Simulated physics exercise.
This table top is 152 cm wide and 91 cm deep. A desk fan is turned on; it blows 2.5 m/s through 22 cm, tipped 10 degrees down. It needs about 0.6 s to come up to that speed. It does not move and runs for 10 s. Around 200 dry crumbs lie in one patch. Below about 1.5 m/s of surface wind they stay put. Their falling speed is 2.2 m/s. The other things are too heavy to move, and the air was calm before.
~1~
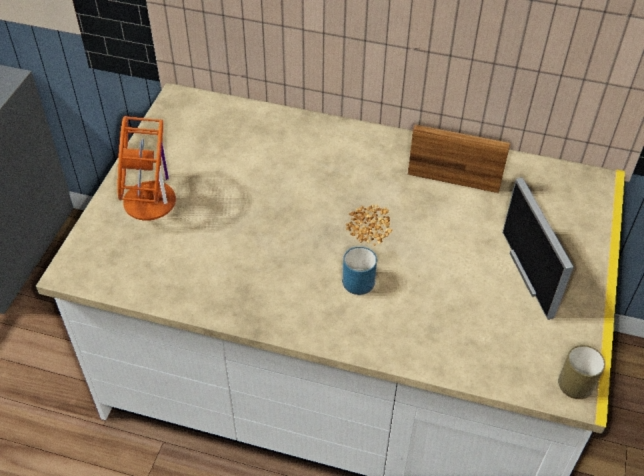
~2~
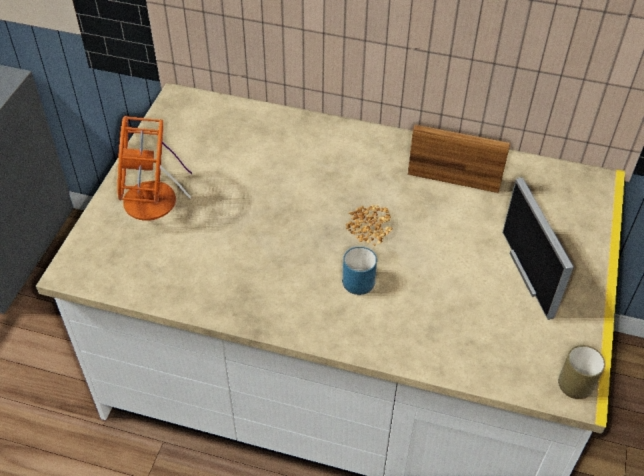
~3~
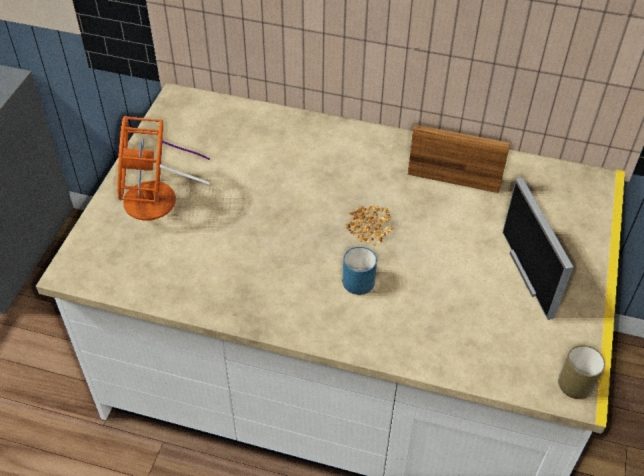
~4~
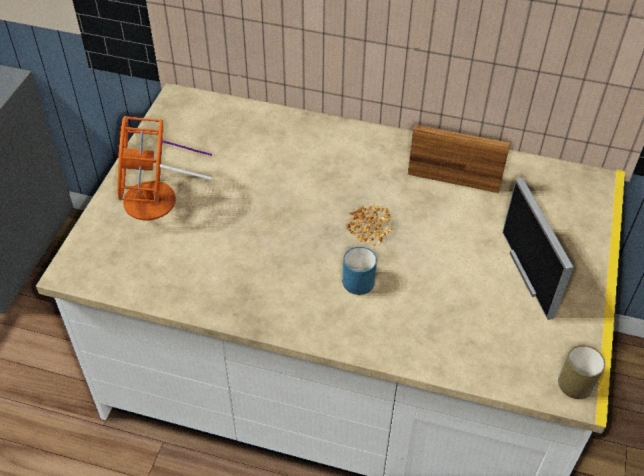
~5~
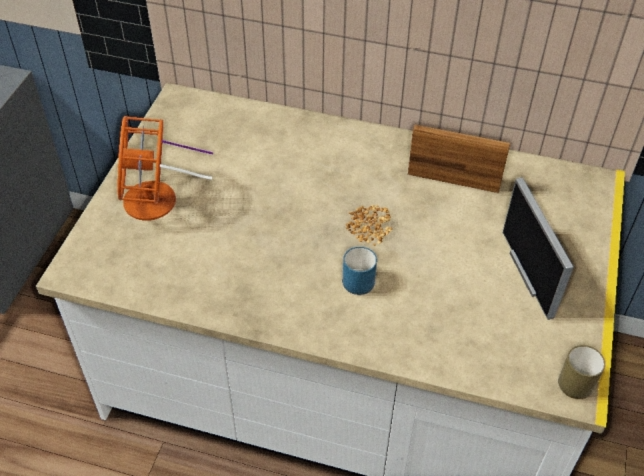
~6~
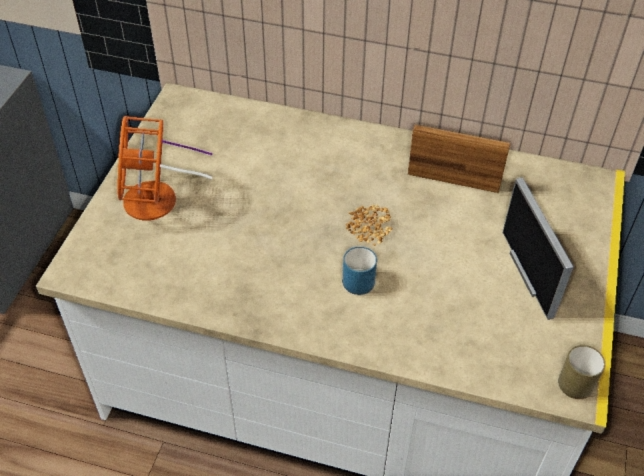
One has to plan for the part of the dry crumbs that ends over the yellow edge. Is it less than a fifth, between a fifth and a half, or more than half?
The share over the yellow edge is less than a fifth.
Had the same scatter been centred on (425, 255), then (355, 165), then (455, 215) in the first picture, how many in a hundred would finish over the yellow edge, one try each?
In turn about 0 %, 80 %, 70 %.
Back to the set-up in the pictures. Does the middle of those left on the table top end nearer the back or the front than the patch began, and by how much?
To the front, by about 5 cm.
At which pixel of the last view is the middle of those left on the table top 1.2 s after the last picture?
Near (503, 259).
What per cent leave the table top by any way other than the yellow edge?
About 0 %.
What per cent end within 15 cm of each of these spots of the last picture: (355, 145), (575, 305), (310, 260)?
In turn about 0 %, 20 %, 0 %.
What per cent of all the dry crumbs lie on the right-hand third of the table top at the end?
Some 90 per cent.
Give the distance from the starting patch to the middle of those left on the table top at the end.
Roughly 40 cm.
Then, 1.2 s after the last picture, 2 % are over the yellow edge; the middle of those still in play is near (503, 259); 18 % have settled or left.
Then, 2.4 s after the last picture, 4 % are over the yellow edge; the middle of those still in play is near (507, 266); 29 % have settled or left.
Then, 4.7 s after the last picture, 4 % are over the yellow edge; the middle of those still in play is near (508, 271); 35 % have settled or left.
Then, 9.2 s after the last picture, at the end, 4 % are over the yellow edge; the middle of those still in play is near (509, 271).
